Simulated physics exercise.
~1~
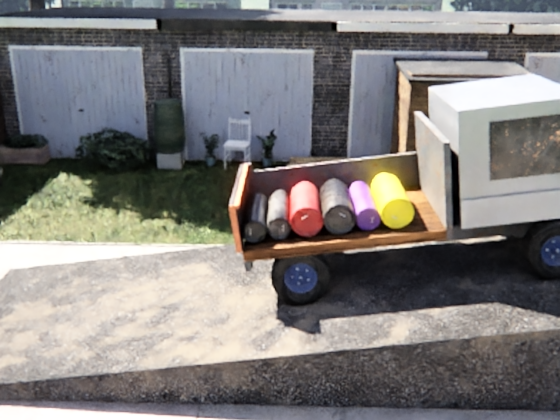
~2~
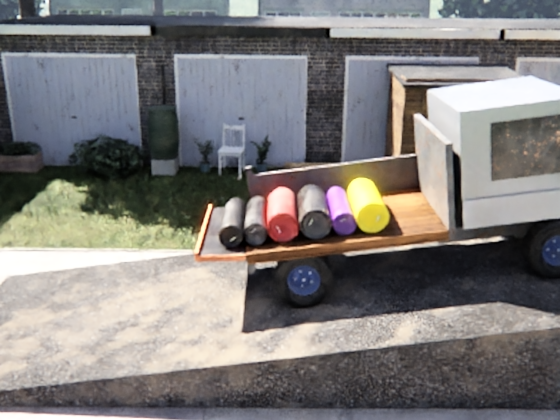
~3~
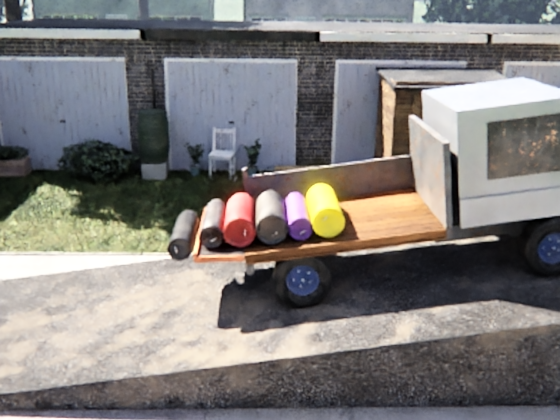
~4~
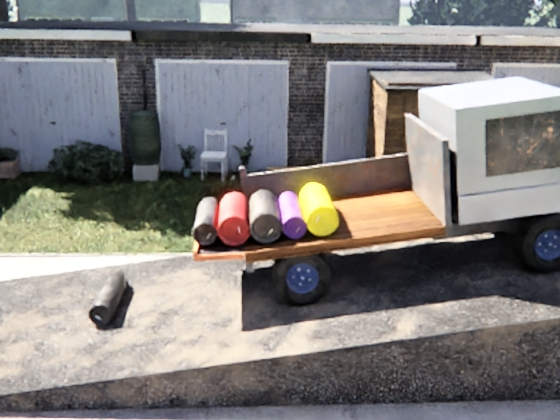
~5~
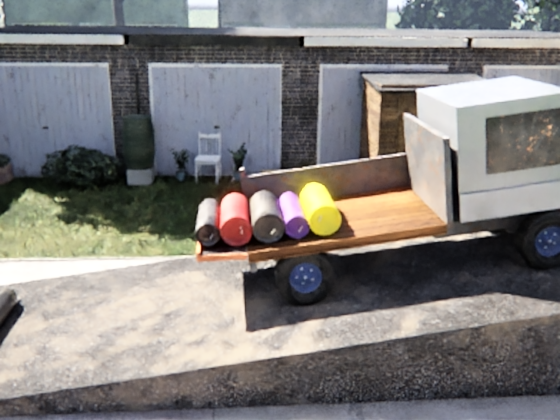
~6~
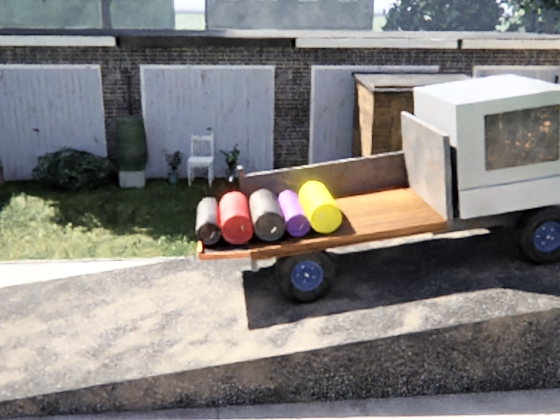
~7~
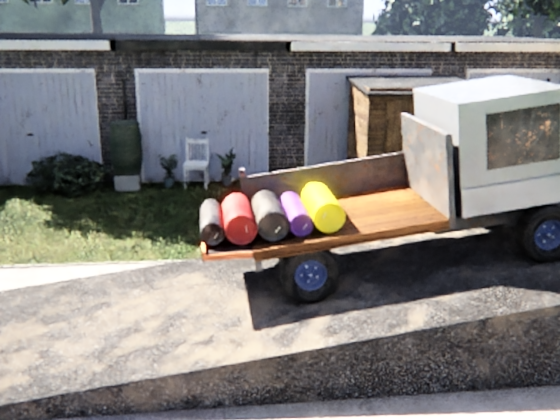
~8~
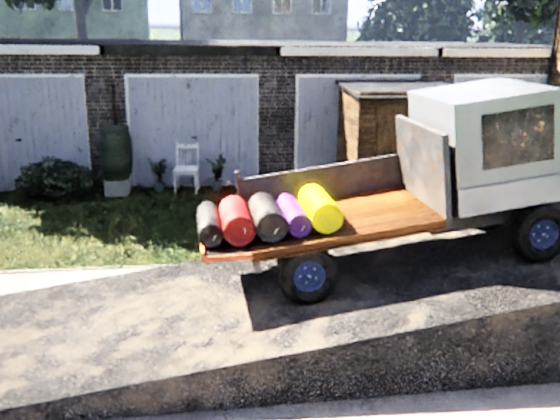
Six coloured cylinders rolled left down the sloping bed of a parked pickup as its tailgate dropped, and the leading dark one fell off and rolled out of sight, while the red one stopped on the gate and purple and yellow stayed in the bed.
